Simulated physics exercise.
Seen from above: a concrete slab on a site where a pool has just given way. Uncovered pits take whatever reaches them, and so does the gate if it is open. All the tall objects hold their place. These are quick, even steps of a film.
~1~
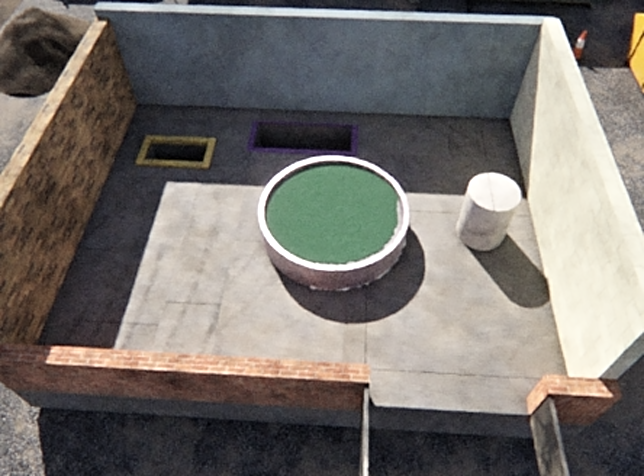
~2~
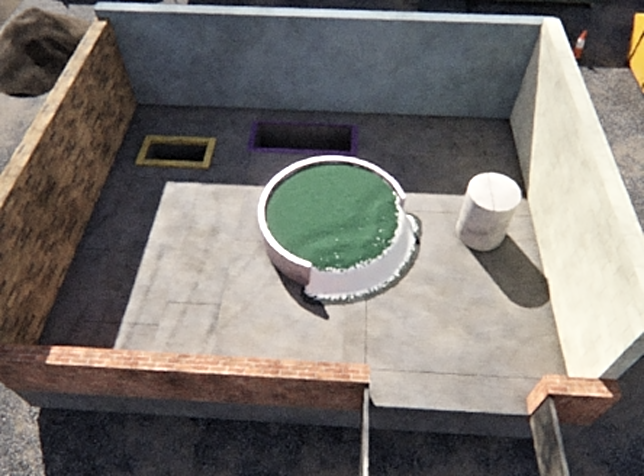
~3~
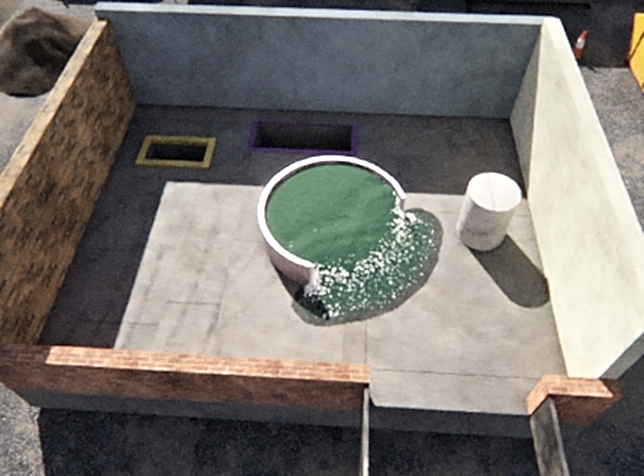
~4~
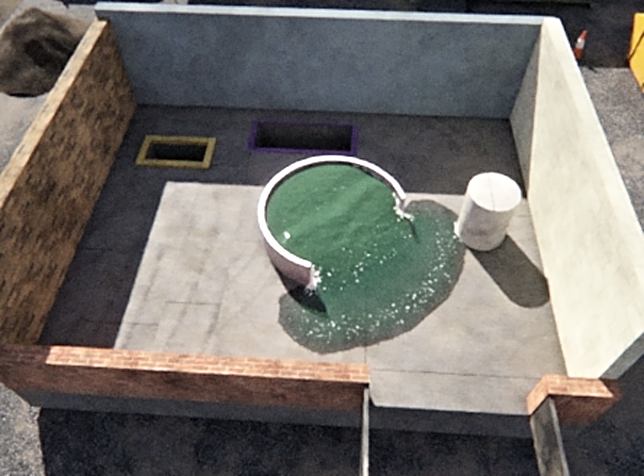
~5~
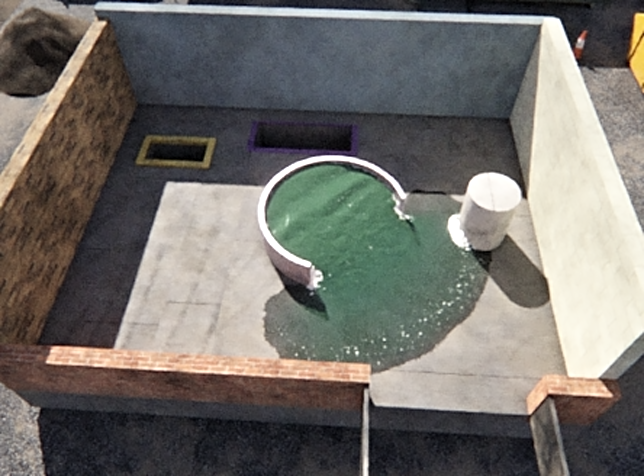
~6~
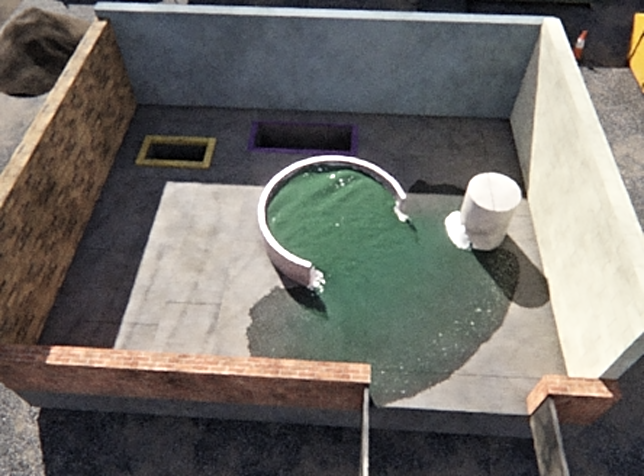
A round, white-rimmed tank of green water stands on a pale concrete slab, seen from above by a still camera. Around it are a brown wall at left, blue-grey and pale walls behind and at right, yellow- and purple-edged openings, and a white cylinder. The tank's lower-right side gives way, and water bursts out in white froth, fans across the slab, wraps the cylinder's base and reaches the front edge.
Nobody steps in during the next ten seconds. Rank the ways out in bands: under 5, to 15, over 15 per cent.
One by one: The gate takes above 15 %; the yellow pit takes not even 5 %; the purple pit takes not even 5 %.
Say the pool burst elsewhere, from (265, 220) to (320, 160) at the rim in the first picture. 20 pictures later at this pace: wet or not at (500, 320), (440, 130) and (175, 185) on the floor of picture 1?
As listed: Not flooded, not flooded, covered.
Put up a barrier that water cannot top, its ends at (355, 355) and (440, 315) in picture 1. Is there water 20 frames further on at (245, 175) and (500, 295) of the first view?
In that order: No water, flooded.
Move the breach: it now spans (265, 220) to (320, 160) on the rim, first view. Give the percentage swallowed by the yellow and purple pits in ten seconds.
Parts in a hundred: Yellow 15, purple 30.
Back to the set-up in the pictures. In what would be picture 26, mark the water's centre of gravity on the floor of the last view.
Roughly at (405, 286).
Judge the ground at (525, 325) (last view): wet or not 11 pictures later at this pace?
Verdict: Covered.
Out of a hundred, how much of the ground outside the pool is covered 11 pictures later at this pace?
Some 35 per cent.
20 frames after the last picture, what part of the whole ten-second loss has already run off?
About 45 per cent.
A moment on, water covers 30 % of the floor; the gate 3 %, the yellow pit 0 %, the purple pit 0 %.
Next, water covers 35 % of the floor; the gate 12 %, the yellow pit 0 %, the purple pit 0 %.
Then, water covers 40 % of the floor; the gate 27 %, the yellow pit 0 %, the purple pit 0 %.
Later, water covers 50 % of the floor; the gate 44 %, the yellow pit 0 %, the purple pit 0 %.
In the end, water covers 65 % of the floor; the gate 56 %, the yellow pit 0 %, the purple pit 1 %.
